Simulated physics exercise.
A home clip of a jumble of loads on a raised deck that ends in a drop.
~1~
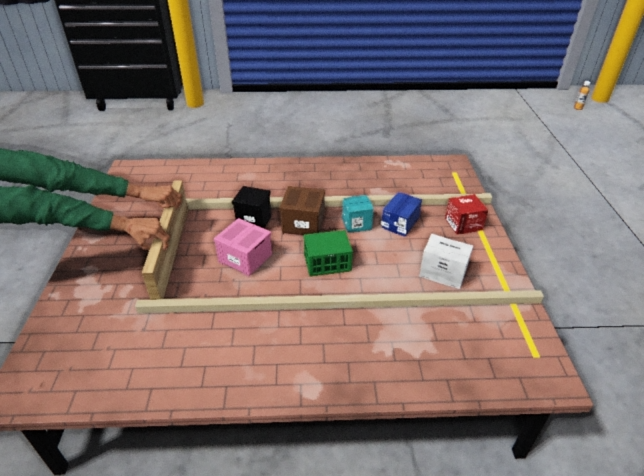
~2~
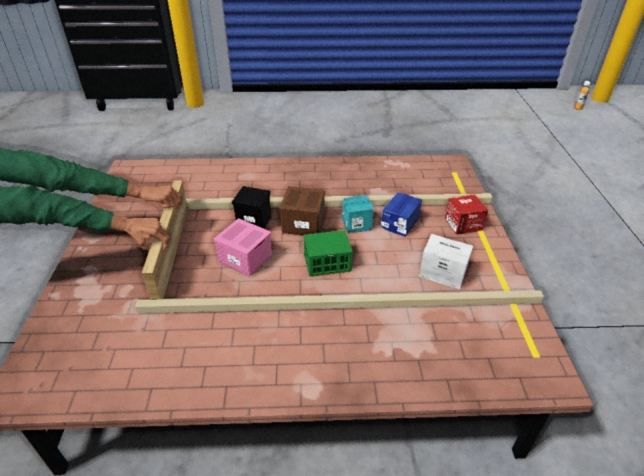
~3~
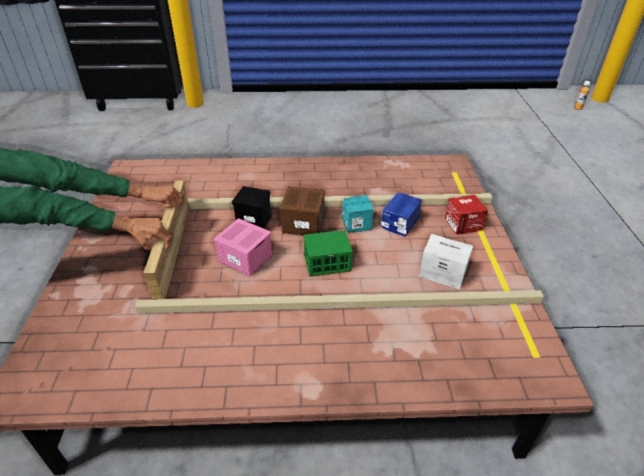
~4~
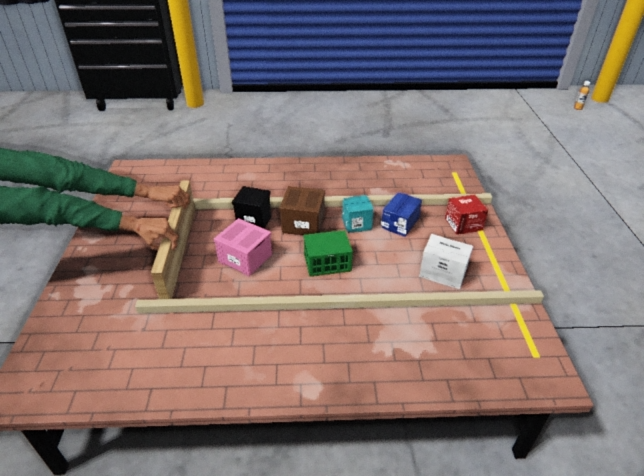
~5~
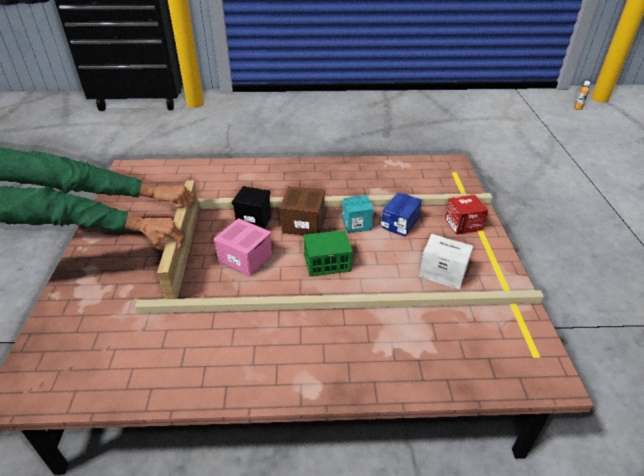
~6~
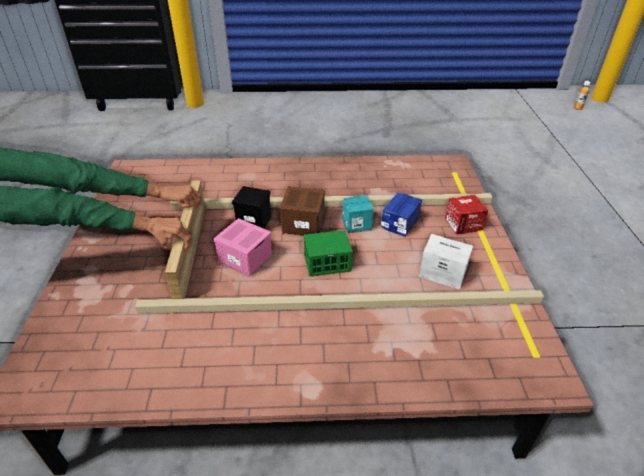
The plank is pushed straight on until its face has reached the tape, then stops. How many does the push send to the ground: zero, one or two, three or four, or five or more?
The number that fall off is five or more.
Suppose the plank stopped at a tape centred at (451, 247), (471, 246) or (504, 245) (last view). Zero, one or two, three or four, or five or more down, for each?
For each place: Either three or four; at least five; 5 or more.
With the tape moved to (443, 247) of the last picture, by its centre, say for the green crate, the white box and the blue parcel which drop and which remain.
The green crate survives, the white box comes down, the blue parcel drops off.
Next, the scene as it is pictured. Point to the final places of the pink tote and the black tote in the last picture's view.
About (509, 233), and the other about (491, 203).
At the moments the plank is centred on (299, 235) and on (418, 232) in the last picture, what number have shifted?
At the one place 6, at the other 8.
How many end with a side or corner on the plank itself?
That makes 3.
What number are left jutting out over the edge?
Overhanging: 3.
Soon after, none off yet; red box at rest near (466, 215); white box at rest near (446, 261); blue parcel displaced a little near (420, 213).
In the end, the number that fall off is five or more; gone, brown tote, turquoise parcel, blue parcel, white box and red box.
